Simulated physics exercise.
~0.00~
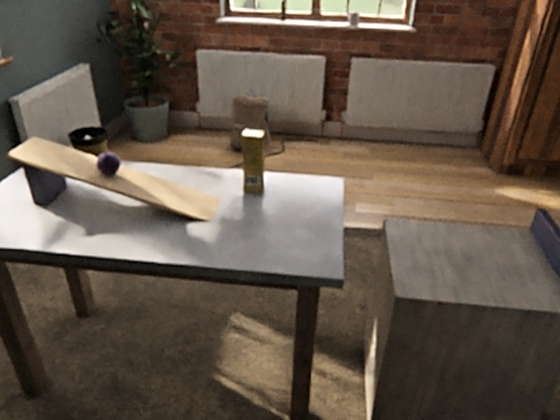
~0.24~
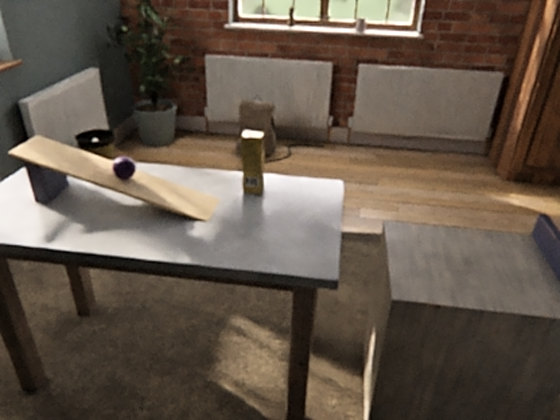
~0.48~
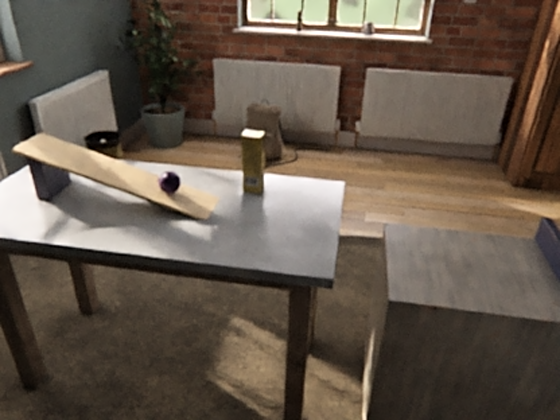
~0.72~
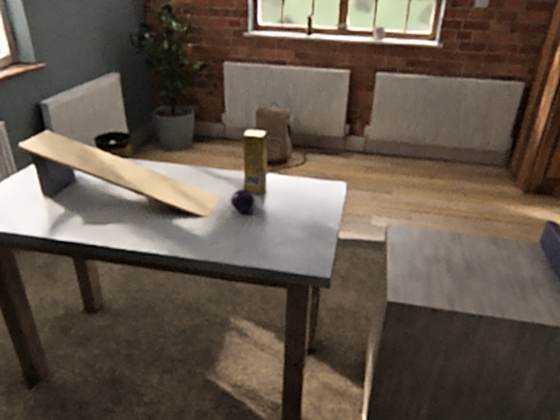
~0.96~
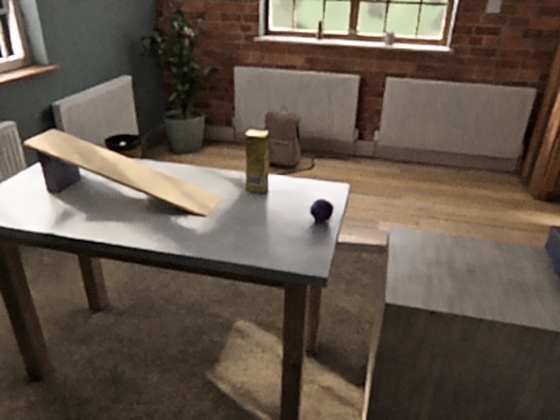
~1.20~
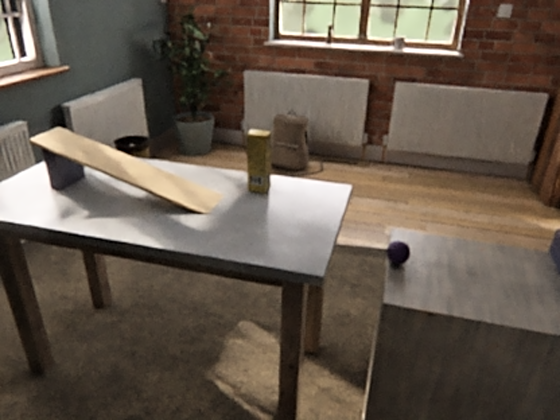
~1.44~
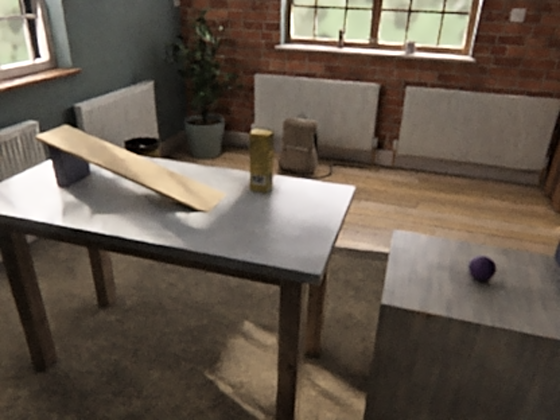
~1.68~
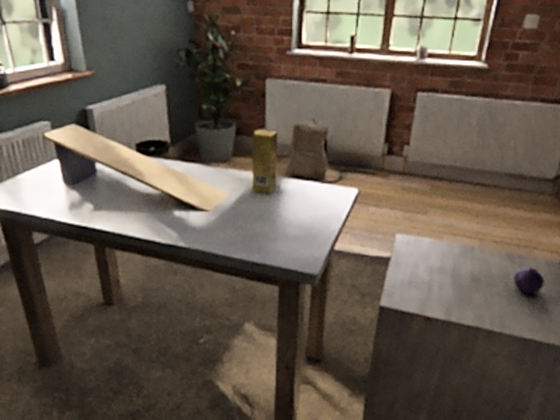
In this clip, a purple ball rolls down a wooden ramp on a table, passes a yellow carton that stays standing, crosses the gap beyond the table's edge and lands on a grey cabinet, where it continues rightward across the top and is still on it at the end.
